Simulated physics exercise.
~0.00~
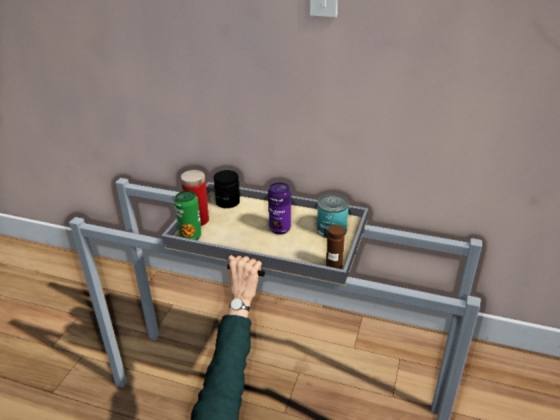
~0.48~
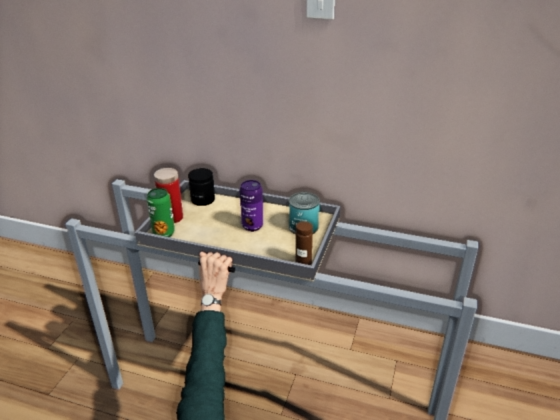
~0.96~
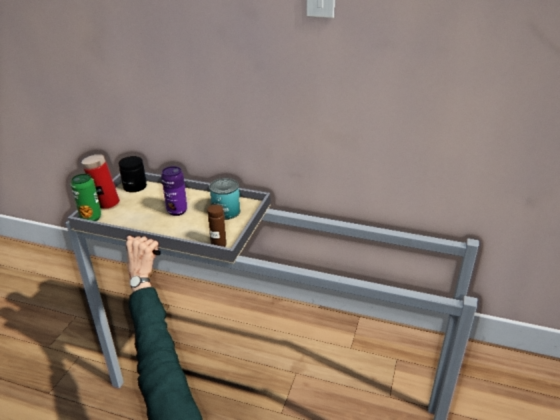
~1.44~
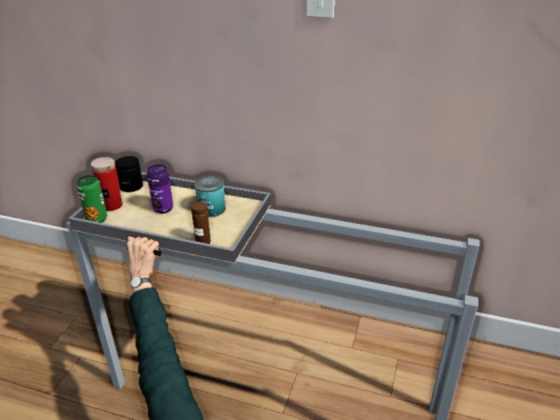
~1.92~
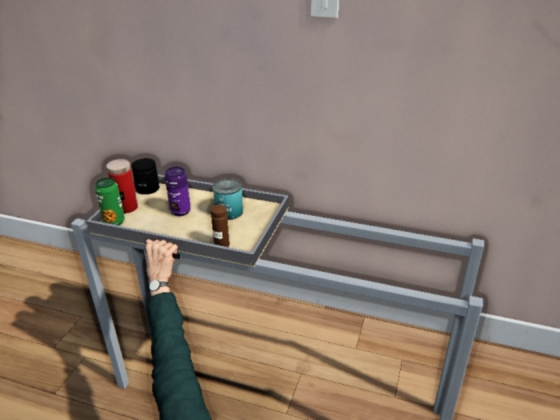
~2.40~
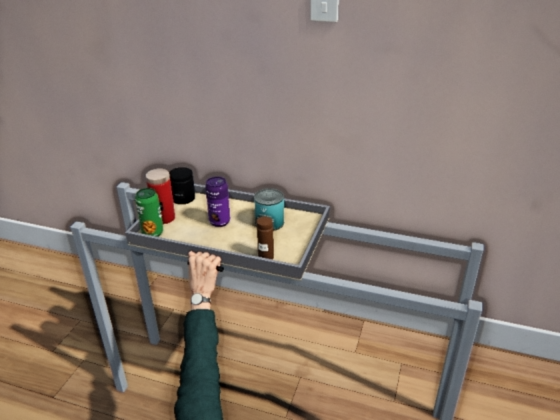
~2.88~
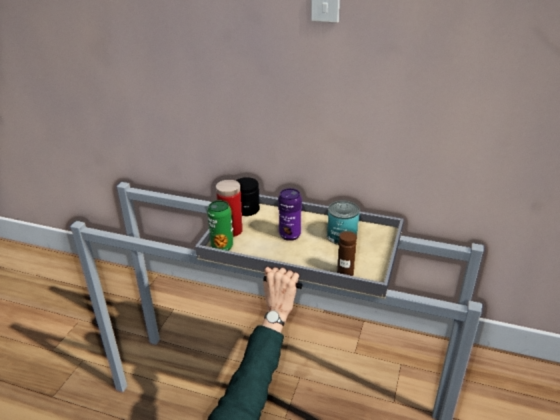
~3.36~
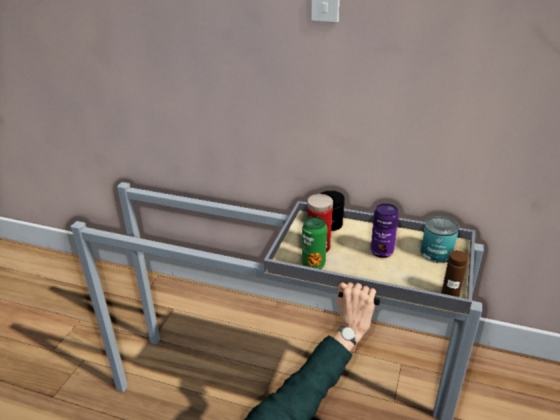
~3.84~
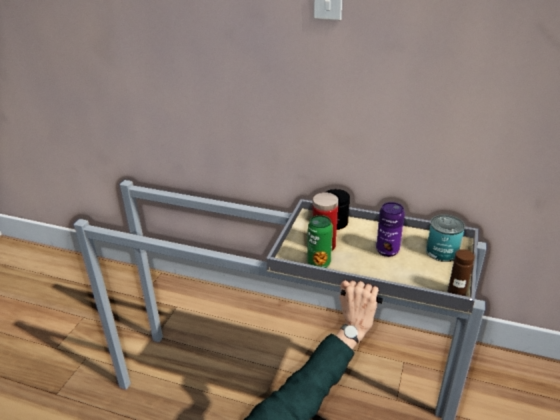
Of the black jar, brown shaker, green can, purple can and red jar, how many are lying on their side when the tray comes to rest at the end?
None of them are lying down. All five are still standing upright on the tray at the right end.
